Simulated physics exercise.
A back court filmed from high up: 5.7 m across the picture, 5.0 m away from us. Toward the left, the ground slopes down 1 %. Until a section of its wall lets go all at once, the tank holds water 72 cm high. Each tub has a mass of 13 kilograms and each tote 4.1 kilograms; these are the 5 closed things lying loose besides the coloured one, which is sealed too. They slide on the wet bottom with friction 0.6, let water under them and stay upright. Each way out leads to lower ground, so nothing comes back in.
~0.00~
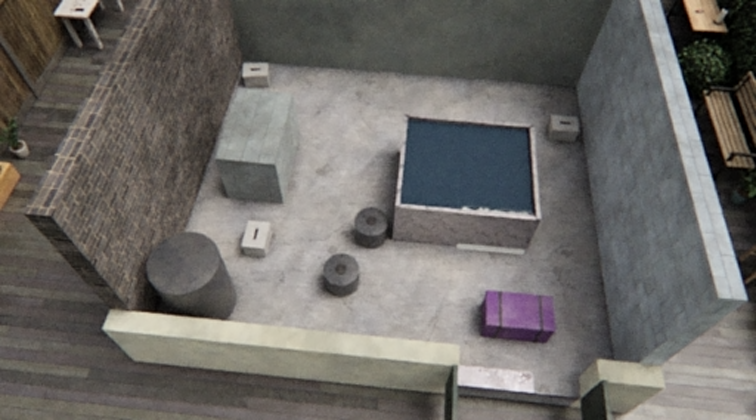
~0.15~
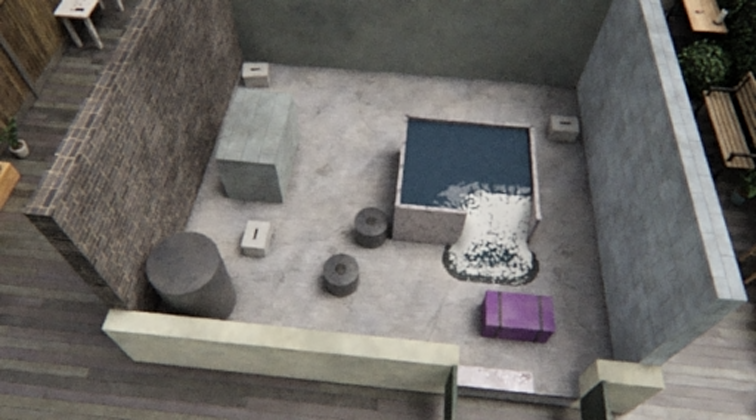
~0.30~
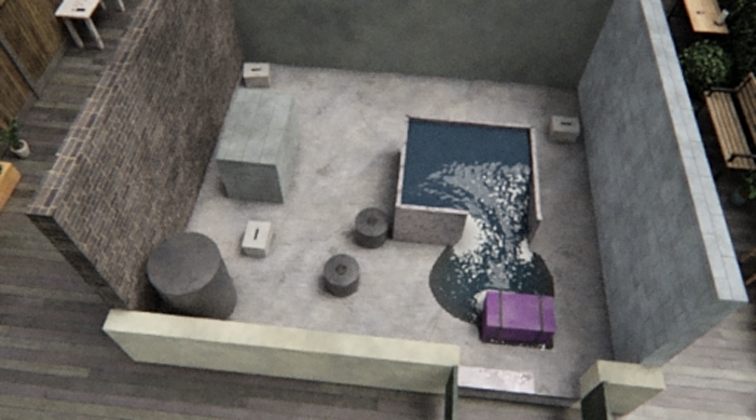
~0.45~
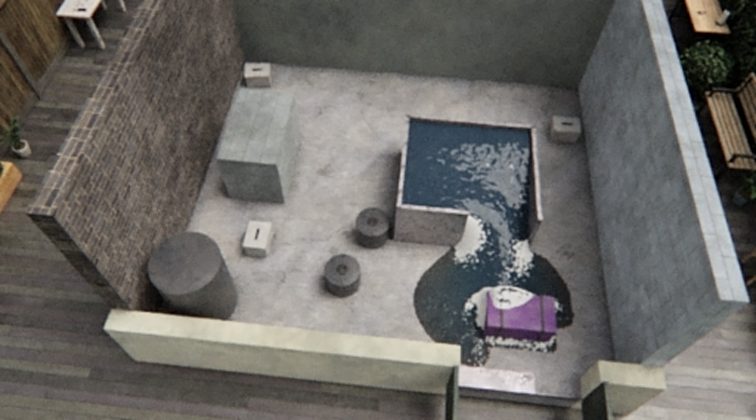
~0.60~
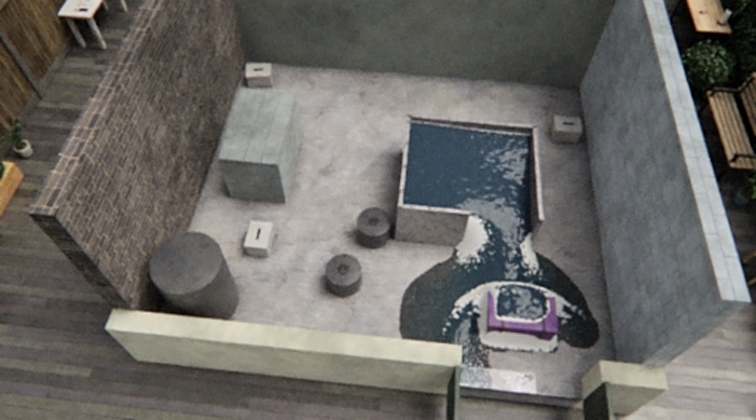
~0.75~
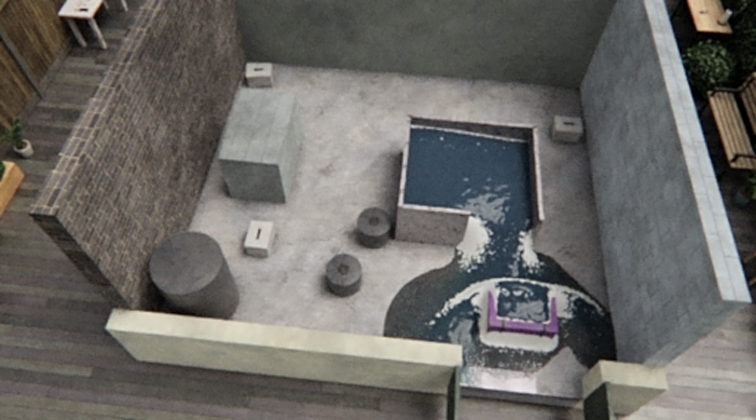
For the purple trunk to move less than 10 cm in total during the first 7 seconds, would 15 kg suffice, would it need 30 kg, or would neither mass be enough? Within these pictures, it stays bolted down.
The small load and double fall short.
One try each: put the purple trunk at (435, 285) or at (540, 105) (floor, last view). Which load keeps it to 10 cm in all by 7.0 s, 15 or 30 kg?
First spot: No mass works; second spot: Light mass works.
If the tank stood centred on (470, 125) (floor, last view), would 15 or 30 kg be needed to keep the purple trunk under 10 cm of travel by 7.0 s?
Then it turns out both choices fall short.
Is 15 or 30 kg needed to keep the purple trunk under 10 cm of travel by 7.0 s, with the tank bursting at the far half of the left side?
So the heavier choice alone.
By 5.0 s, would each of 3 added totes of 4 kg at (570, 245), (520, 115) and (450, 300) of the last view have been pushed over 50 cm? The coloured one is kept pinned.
Each in turn: Further than that, further than that, further than that.
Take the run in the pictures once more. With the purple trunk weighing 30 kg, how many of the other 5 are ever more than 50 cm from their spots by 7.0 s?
2.
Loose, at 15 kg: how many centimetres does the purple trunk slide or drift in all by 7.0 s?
It would cover some 80 cm all told.
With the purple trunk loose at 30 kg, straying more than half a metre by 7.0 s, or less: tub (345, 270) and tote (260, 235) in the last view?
Below the mark, beyond the mark.
After 1.4 s the purple trunk would be gone out with 15 kg and gone out with 30 kg.
After 3.1 s the purple trunk would be gone out with 15 kg and gone out with 30 kg.
After 4.9 s the purple trunk would be gone out with 15 kg and gone out with 30 kg.
After 7.0 s the purple trunk would be gone out with 15 kg and gone out with 30 kg.
